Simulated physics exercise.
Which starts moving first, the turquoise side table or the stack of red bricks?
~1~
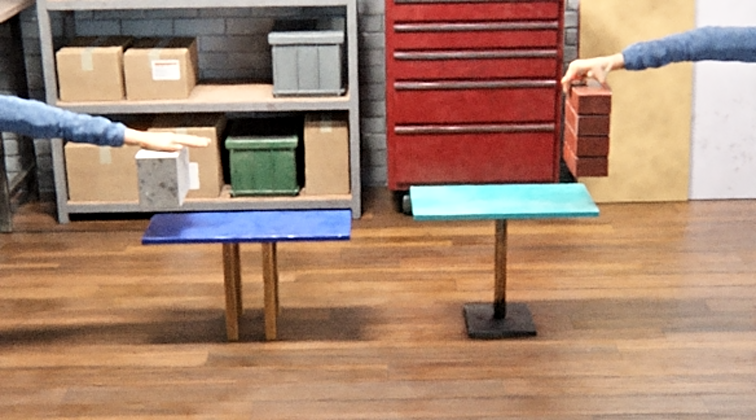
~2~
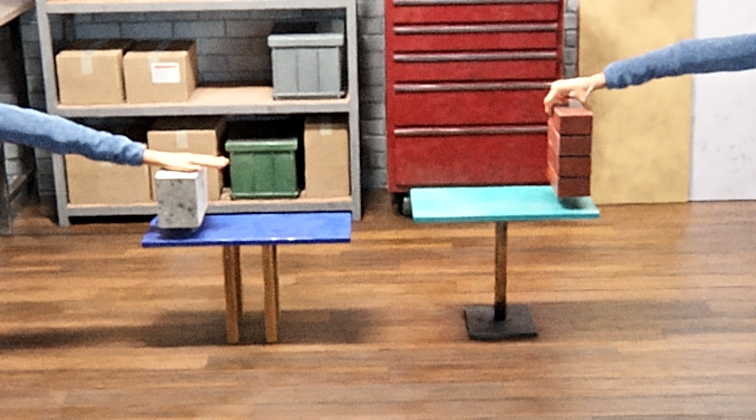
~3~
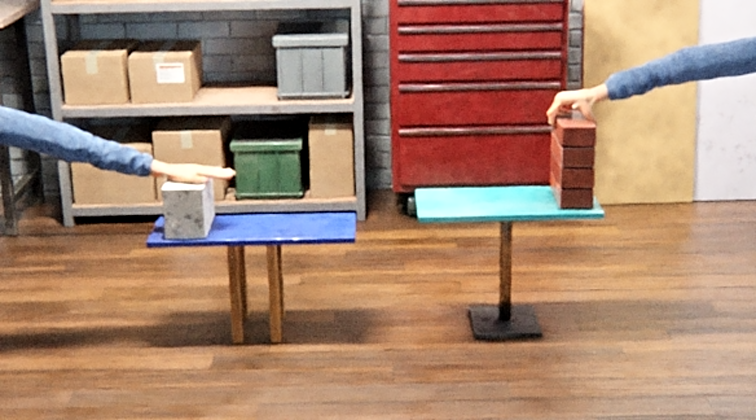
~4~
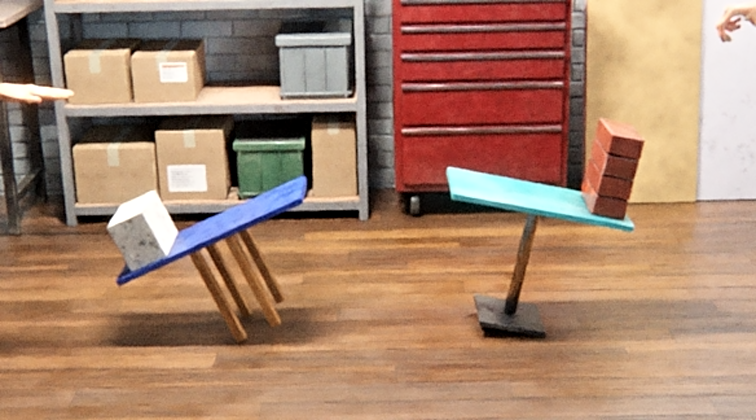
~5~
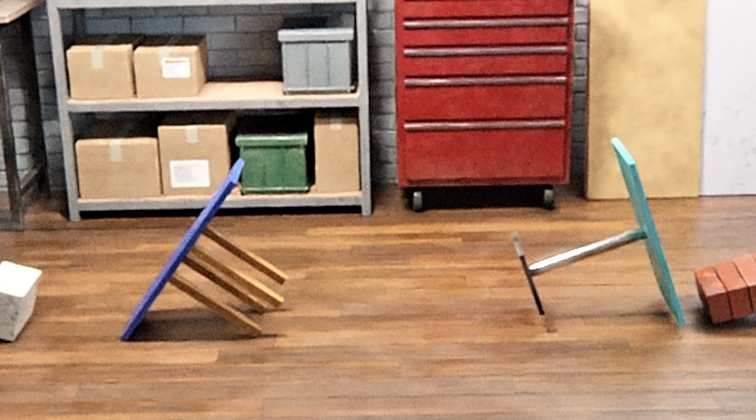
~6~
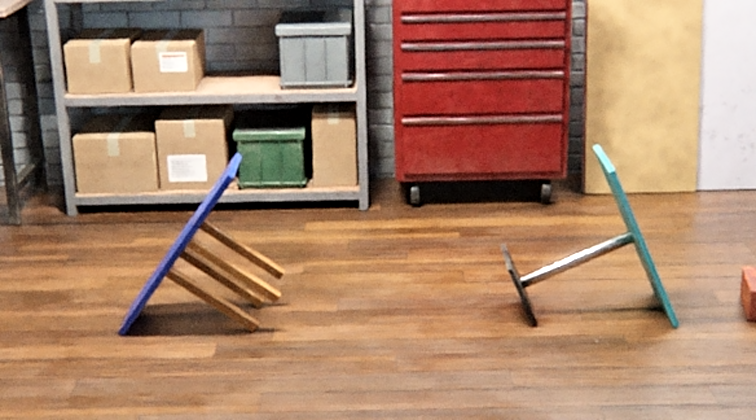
The stack of red bricks moves first, as the hand lowers it onto the tabletop. The turquoise side table only starts to tip later, once the hand has let go.
